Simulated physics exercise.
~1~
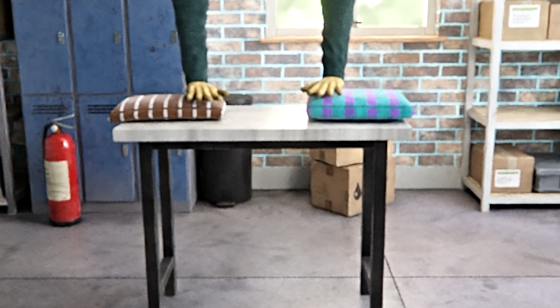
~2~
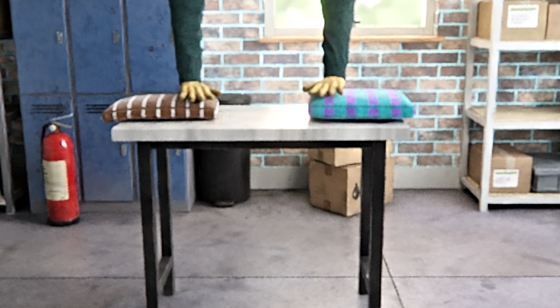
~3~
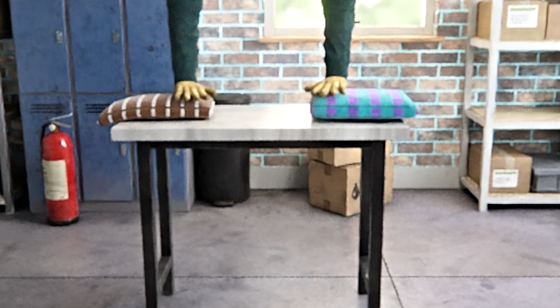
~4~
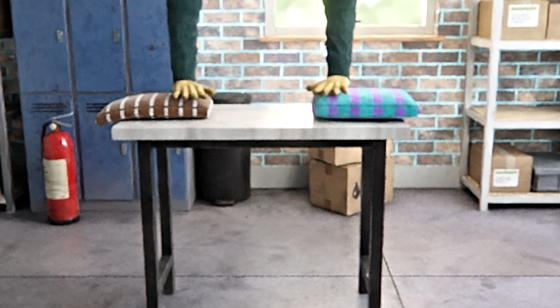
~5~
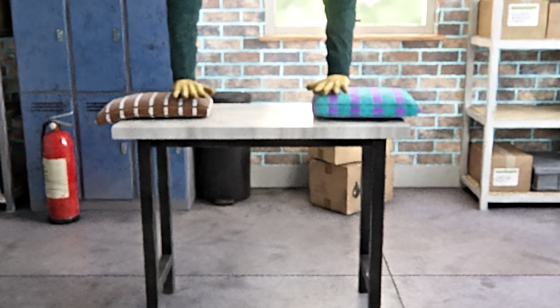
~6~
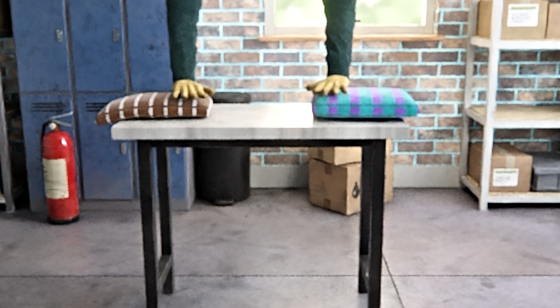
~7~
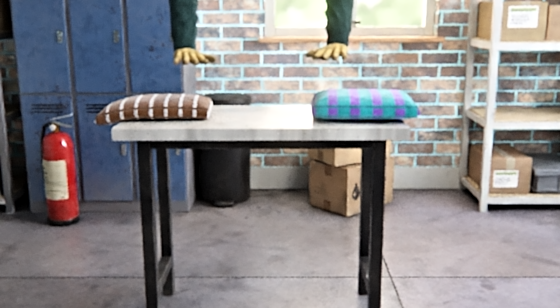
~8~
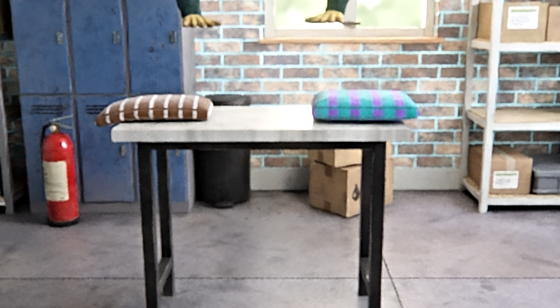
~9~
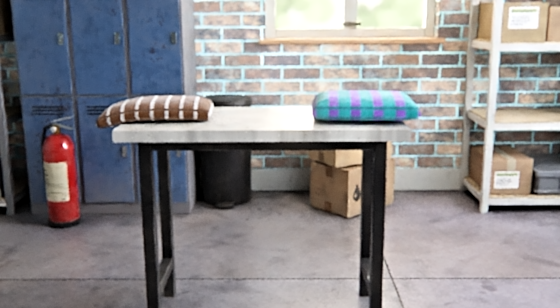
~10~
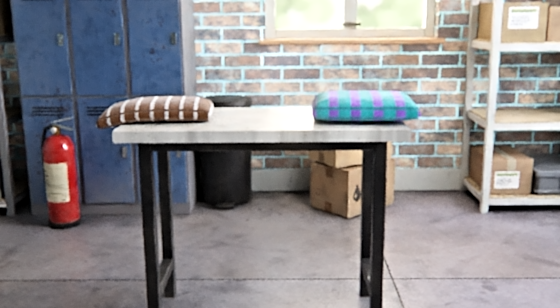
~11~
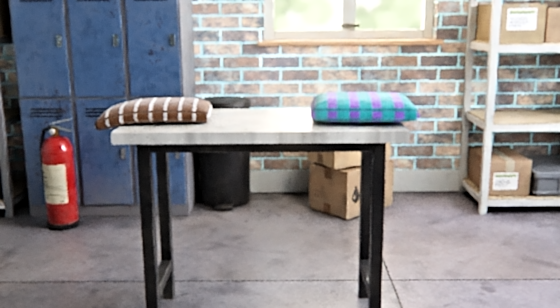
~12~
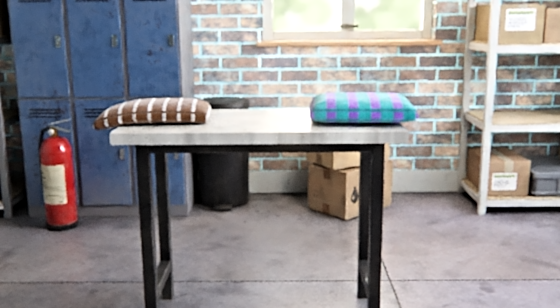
Two gloved hands pressed down on a brown striped folded blanket and a turquoise striped cushion at opposite ends of a table, nudging them slightly outward, then let go and lifted away, leaving both resting there, jutting over the ends.
